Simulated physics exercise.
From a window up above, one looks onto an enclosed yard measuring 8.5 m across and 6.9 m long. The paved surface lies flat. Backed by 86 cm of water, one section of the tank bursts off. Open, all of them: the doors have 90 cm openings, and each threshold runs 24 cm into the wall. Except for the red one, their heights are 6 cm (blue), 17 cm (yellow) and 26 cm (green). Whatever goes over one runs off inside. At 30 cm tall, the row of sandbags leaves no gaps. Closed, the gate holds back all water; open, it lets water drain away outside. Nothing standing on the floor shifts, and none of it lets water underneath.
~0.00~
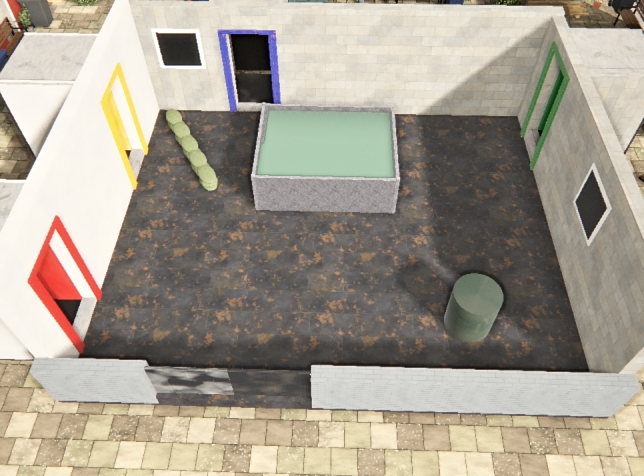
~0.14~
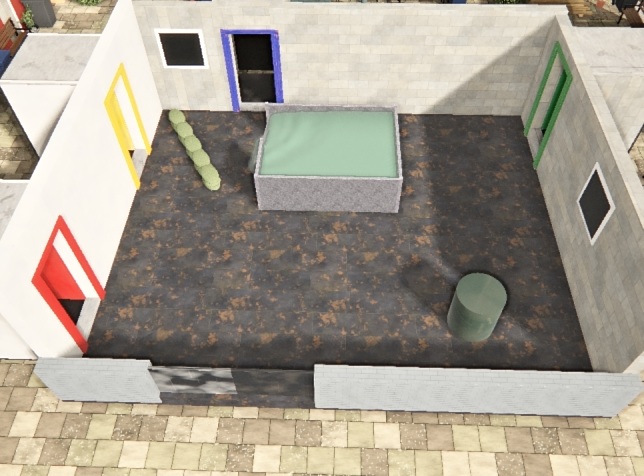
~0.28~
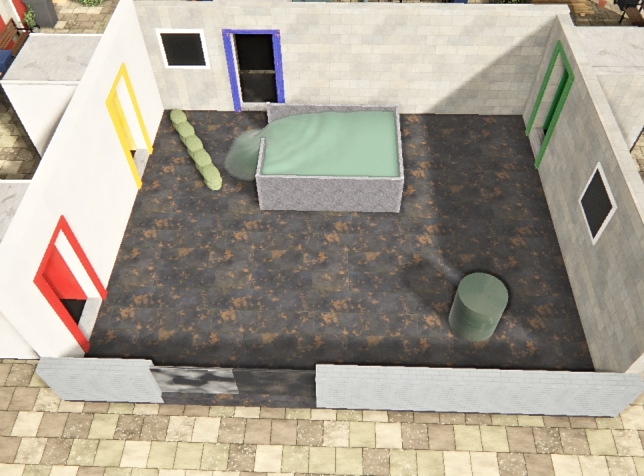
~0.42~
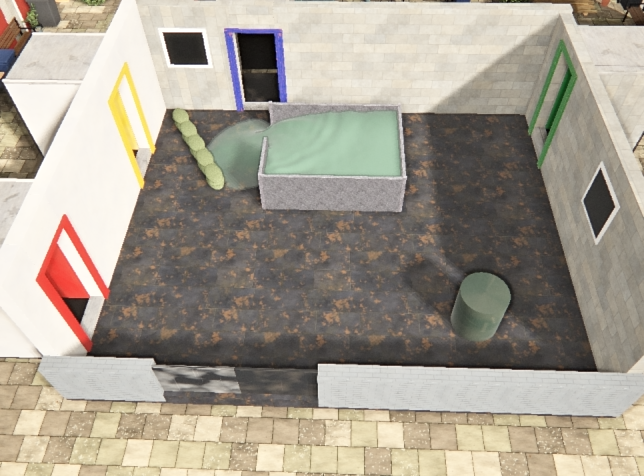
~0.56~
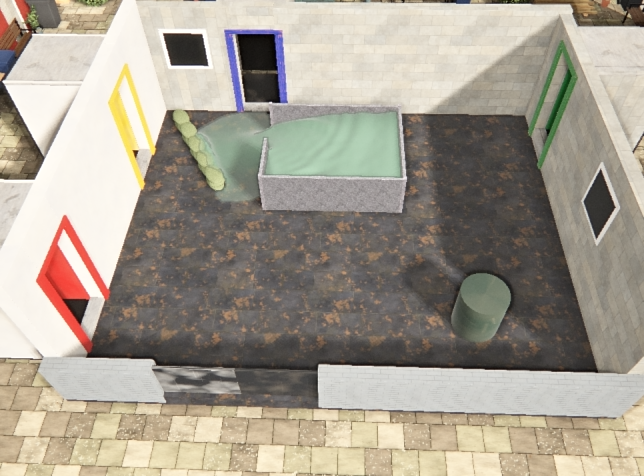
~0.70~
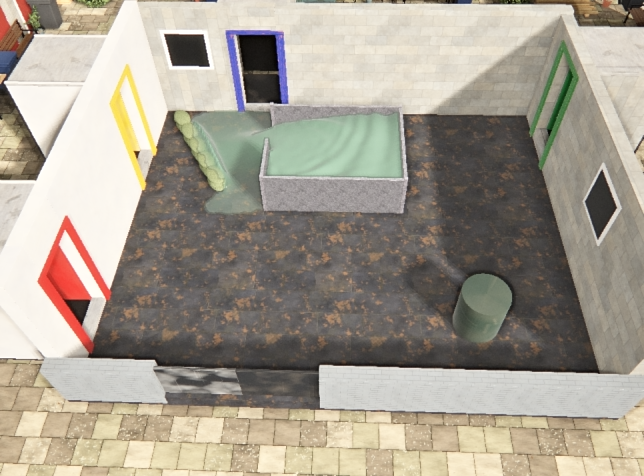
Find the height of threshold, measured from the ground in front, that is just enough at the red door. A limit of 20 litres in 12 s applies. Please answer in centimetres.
Roughly 10.5 cm is just enough.
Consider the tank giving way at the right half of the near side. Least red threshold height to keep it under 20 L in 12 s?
Then roughly 18 cm.
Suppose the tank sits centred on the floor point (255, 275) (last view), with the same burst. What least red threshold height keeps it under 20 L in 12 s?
Roughly 14.0 cm is needed.
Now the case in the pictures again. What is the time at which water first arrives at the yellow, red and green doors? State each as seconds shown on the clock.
Yellow 1.4 s, red 3.0 s, green 5.0 s.
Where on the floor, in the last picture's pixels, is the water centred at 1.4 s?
(299, 165), roughly.
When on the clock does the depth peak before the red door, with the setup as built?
At about 8.0 s.
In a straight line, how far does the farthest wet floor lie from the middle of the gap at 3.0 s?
Roughly 5.0 m from the gap.
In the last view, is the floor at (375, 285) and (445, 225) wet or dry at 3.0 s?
Note: Point one not yet reached; point two not yet reached.
After 1.4 s water covers 15 % of the floor, deepest (71 cm) near (168, 112); it has not reached the red door.
After 3.0 s water covers 35 % of the floor, deepest (52 cm) near (168, 112); it has not reached the red door.
After 12.0 s water covers 95 % of the floor, deepest (15 cm) near (594, 396); 8 cm at the red door, 51 litres in over its 8 cm threshold.
At the red door as built, the water arrived by 3.1 s and peaked near 15 cm at 8.0 s.
Run again over the same 12 s with other heights there, 30 litres in over 9.5 cm, 4 litres over 13 cm. The limit of 20 litres is kept from about 10.5 cm up.
